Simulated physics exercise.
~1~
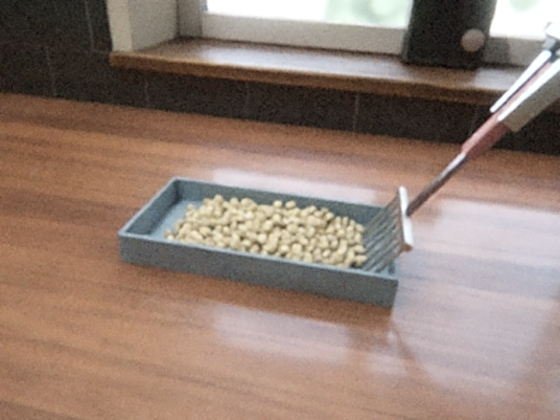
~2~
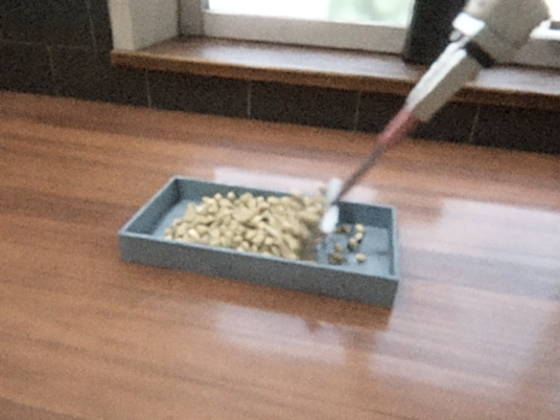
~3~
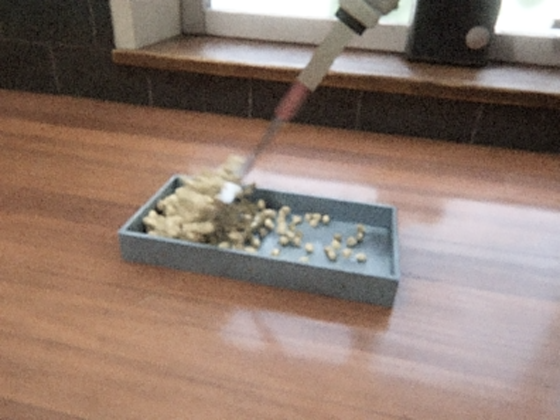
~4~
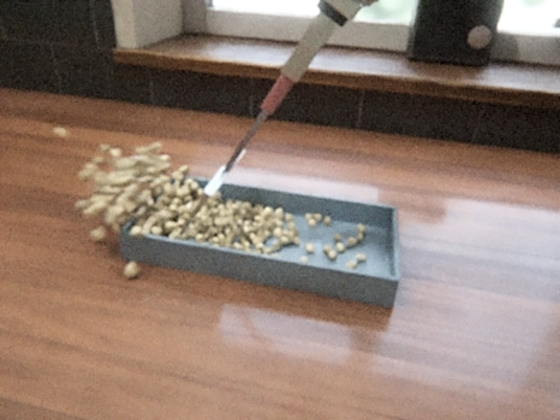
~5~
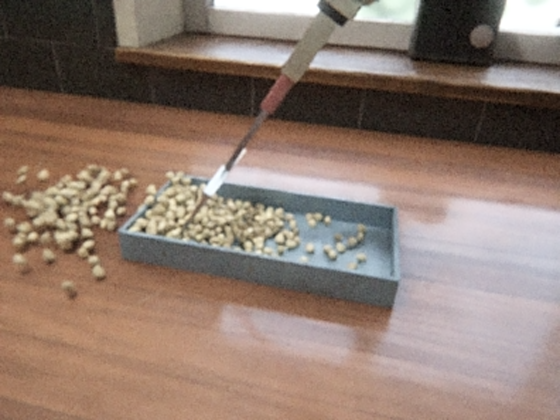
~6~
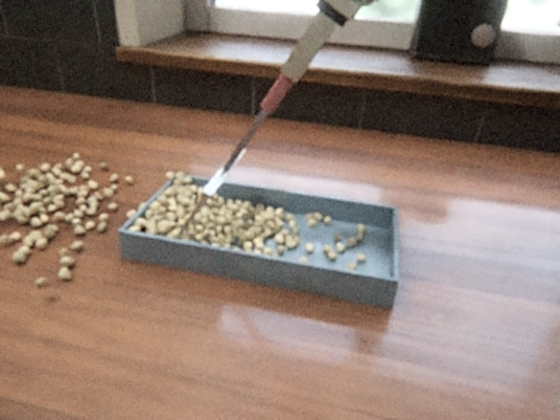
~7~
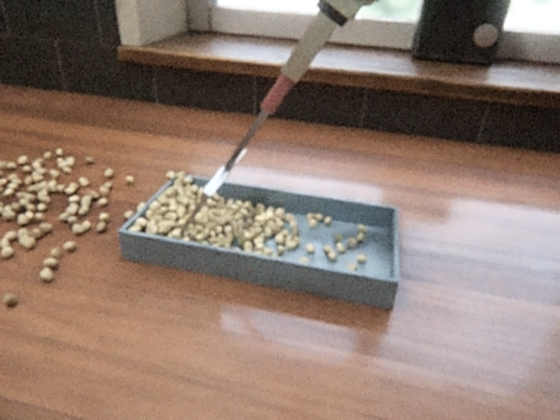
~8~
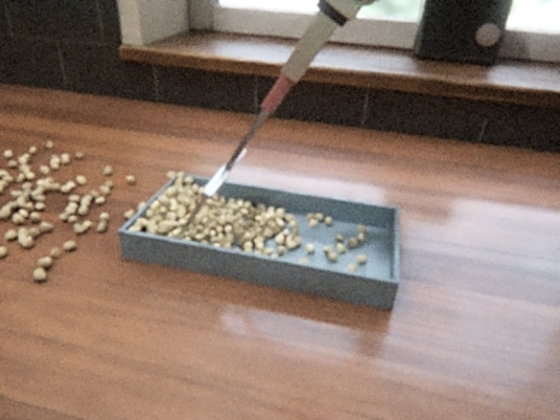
Robot-held comb raking pale dried beans leftward along a blue-grey tray, flinging many over the end to lie scattered on the wooden counter.
